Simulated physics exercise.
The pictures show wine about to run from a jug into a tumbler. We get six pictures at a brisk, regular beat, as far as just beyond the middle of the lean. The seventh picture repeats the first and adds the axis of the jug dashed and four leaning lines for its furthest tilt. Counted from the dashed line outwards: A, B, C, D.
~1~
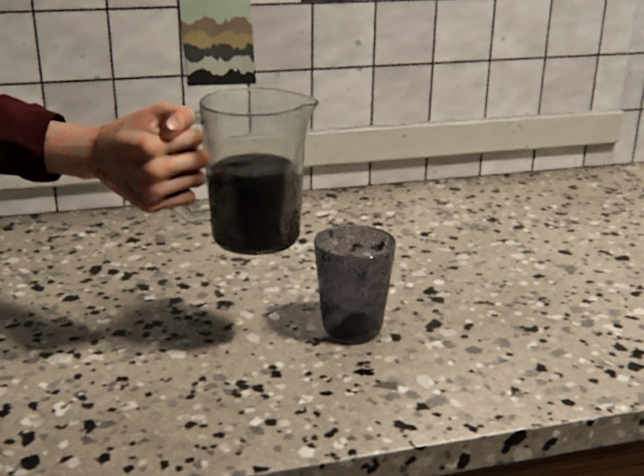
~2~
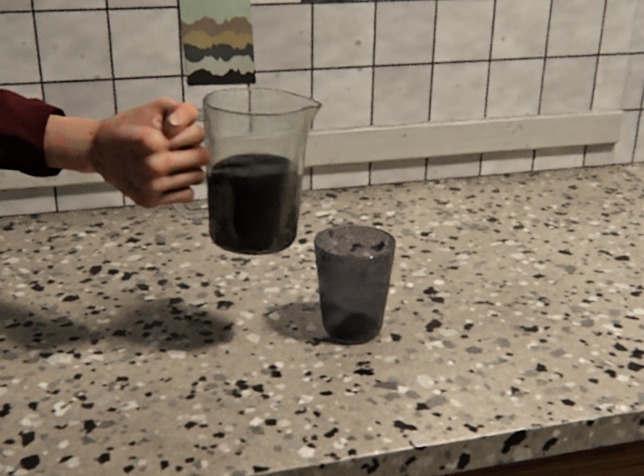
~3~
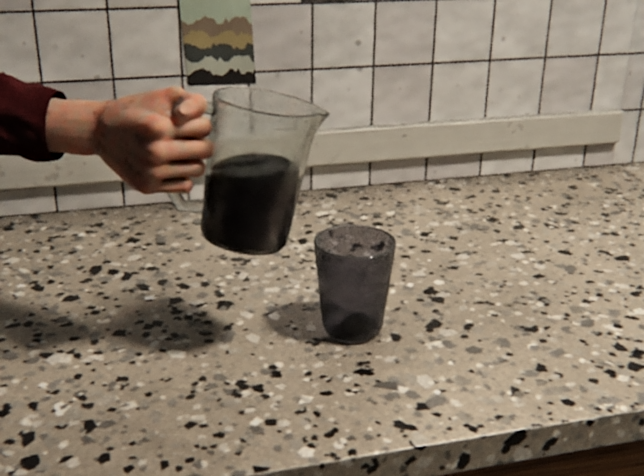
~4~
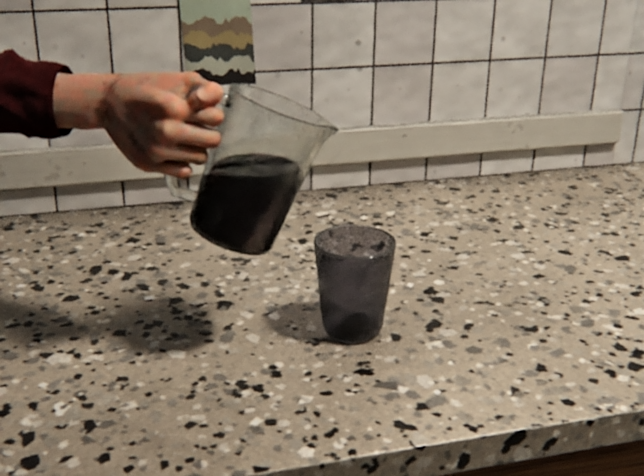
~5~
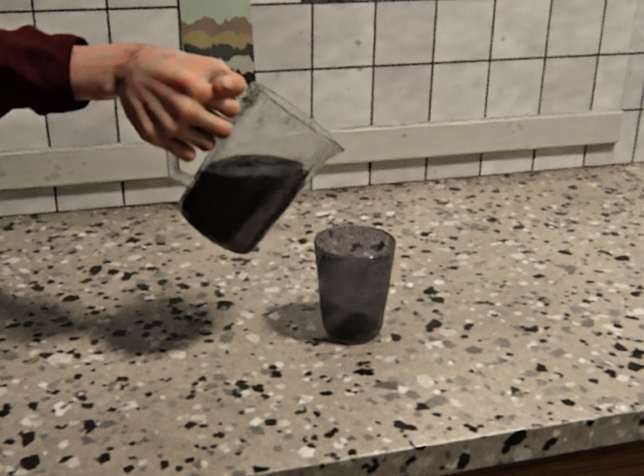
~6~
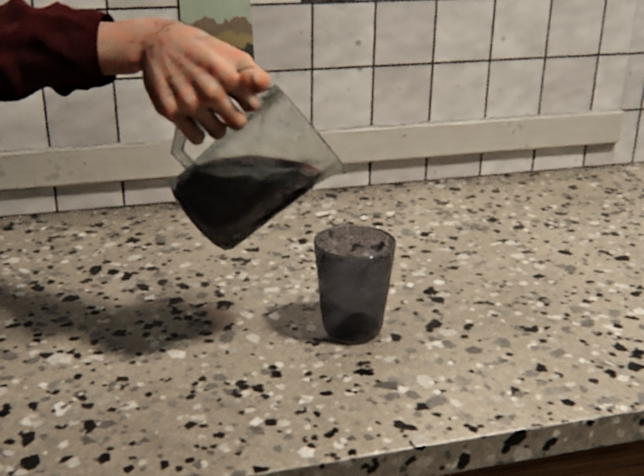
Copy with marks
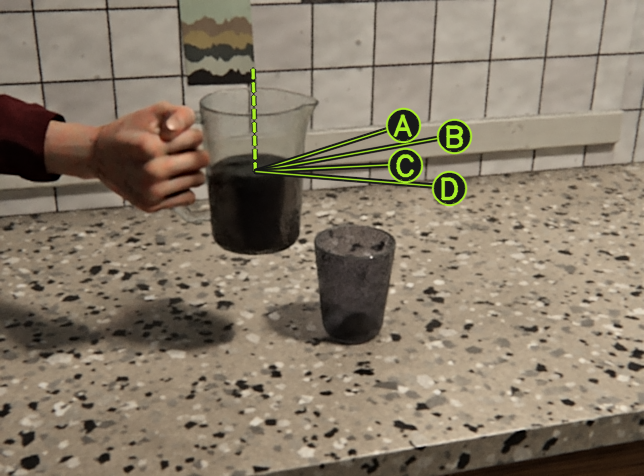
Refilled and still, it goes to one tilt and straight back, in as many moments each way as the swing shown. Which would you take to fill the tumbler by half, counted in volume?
The best line is A.
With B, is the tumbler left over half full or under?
Over.
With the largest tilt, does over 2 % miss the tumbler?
Yes, it does.
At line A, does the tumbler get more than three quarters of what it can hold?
No.
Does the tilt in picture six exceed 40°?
Yes, it does.
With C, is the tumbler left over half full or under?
Over half.
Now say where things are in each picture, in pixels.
Upright, lip at (316, 101); rim of the tumbler round (355, 240); nothing has left yet.
Tipped about 3°, lip at (319, 103); nothing has left yet.
Tipped about 10°, lip at (327, 112); nothing has left yet.
Tipped about 22°, lip at (336, 127); nothing has left yet.
Tipped about 36°, lip at (342, 148); nothing has left yet.
Tipped about 52°, lip at (343, 170); nothing has left yet.
On the marked copy, A at (386, 129); B at (437, 138); C at (388, 164); D at (432, 185).
For line A, the tumbler ends with about 51 % of what it can hold.
For line B, the tumbler ends with about 69 % of what it can hold; 5 % of the wine is spilt.
For line C, the tumbler ends with about 75 % of what it can hold; 17 % of the wine is spilt.
For line D, the tumbler ends with about 89 % of what it can hold; 16 % of the wine is spilt.
